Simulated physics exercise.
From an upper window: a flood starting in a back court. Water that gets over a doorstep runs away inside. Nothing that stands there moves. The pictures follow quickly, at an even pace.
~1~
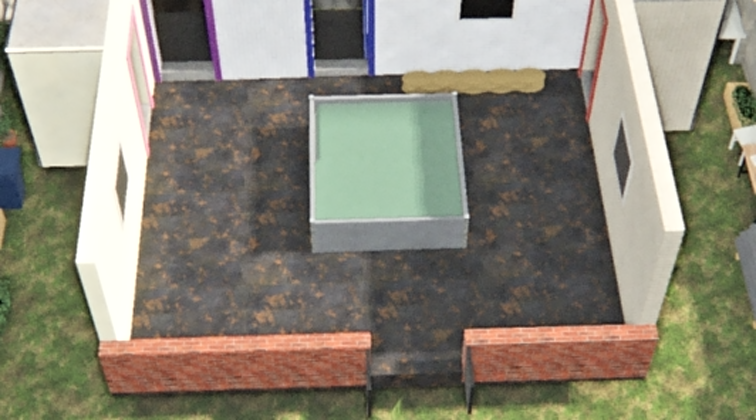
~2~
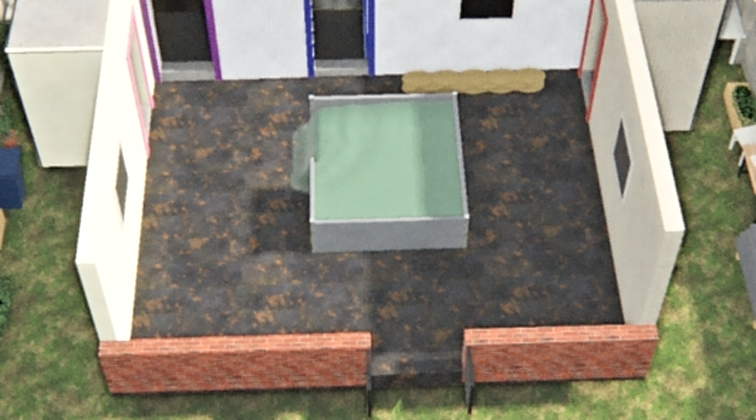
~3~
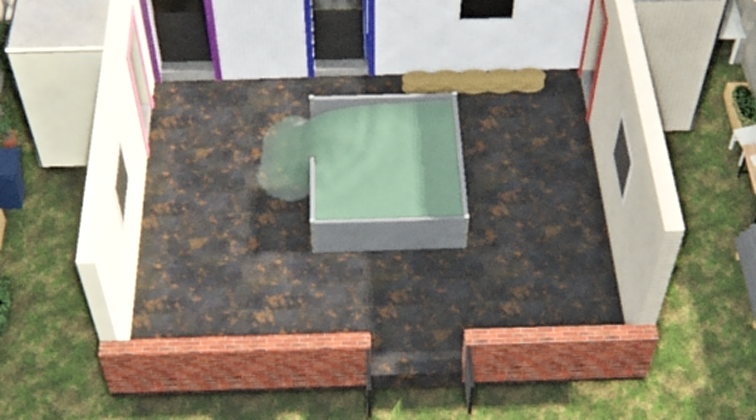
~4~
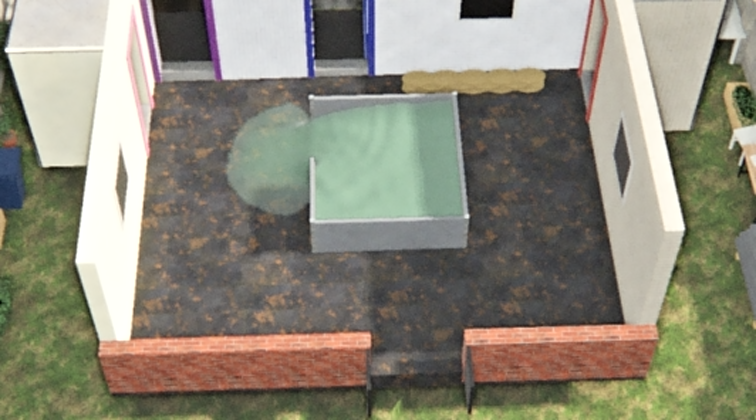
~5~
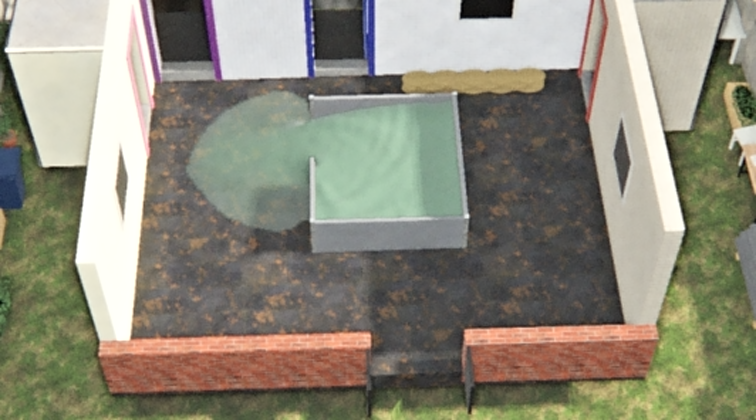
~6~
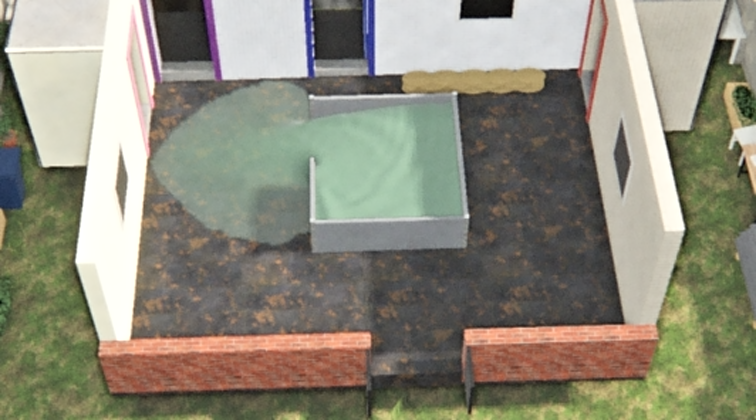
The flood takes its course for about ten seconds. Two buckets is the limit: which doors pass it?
In the end: The pink door takes more than that; the purple door takes more than that; the red door stays under that; the blue door stays under that.
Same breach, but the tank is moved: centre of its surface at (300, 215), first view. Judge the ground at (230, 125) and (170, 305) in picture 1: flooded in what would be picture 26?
In turn: Under water, under water.
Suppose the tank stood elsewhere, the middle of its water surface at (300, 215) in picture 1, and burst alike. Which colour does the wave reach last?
The red door.
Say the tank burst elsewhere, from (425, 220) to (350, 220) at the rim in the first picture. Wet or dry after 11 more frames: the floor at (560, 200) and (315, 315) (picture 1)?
As listed: Dry, under water.
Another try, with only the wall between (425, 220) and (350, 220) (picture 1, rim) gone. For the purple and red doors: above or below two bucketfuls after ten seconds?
Purple stays under, red keeps below it.
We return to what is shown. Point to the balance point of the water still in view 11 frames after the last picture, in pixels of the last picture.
Roughly at (312, 171).
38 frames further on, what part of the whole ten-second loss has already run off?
Close to 85 %.
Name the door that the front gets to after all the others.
It is the door marked red.
A moment on, water covers 25 % of the floor; the pink door over two buckets in, the purple door wet at the sill, nothing in, the red door not reached, the blue door not reached.
Next, water covers 25 % of the floor; the pink door far over two buckets in, the purple door under two buckets in, the red door not reached, the blue door not reached.
Then, water covers 40 % of the floor; the pink door far over two buckets in, the purple door over two buckets in, the red door not reached, the blue door wet at the sill, nothing in.
Later, water covers 70 % of the floor; the pink door far over two buckets in, the purple door over two buckets in, the red door not reached, the blue door wet at the sill, nothing in.
In the end, water covers 95 % of the floor; the pink door far over two buckets in, the purple door over two buckets in, the red door wet at the sill, nothing in, the blue door wet at the sill, nothing in.
